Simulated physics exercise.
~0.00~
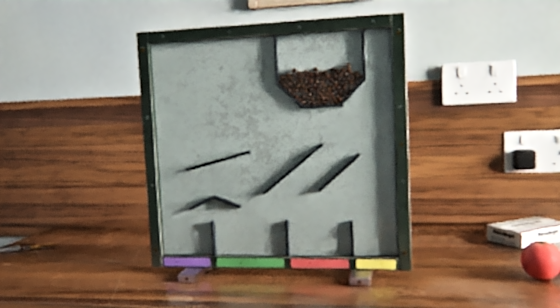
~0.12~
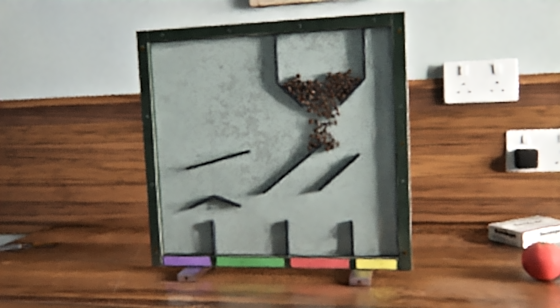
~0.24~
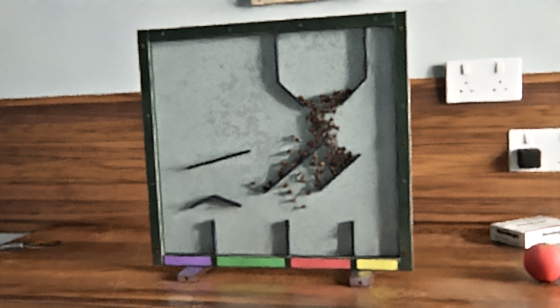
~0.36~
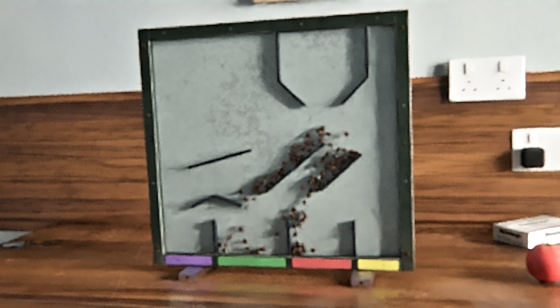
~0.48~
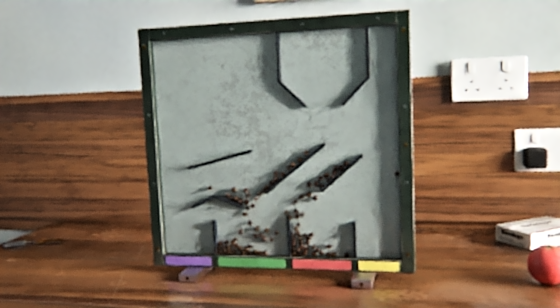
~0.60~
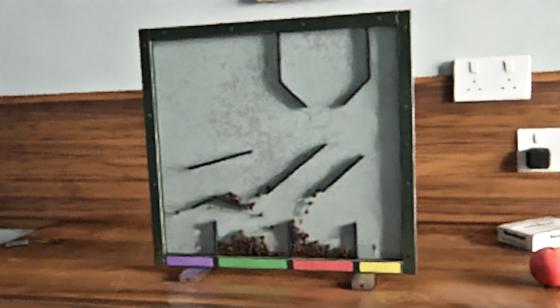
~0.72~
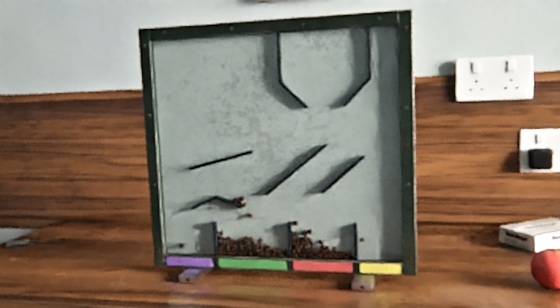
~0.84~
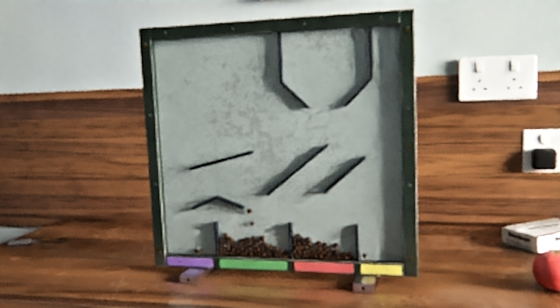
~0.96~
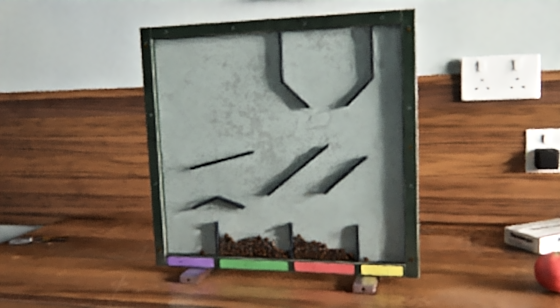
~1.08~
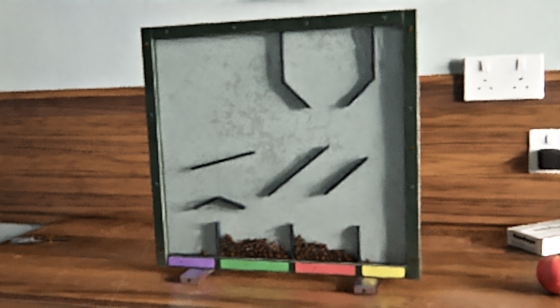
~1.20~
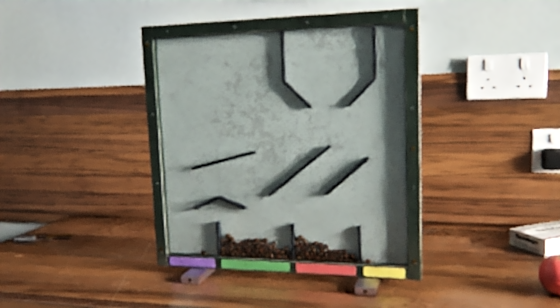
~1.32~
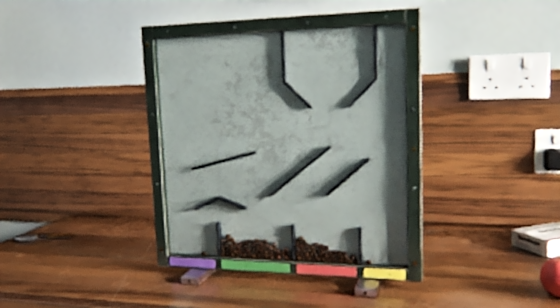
On a wooden desk against a wall with sockets, small brown pills poured from a hopper in an upright case, tumbled down the slanted ledges, and settled in the green and red bins, slightly more in green, leaving purple and yellow empty.
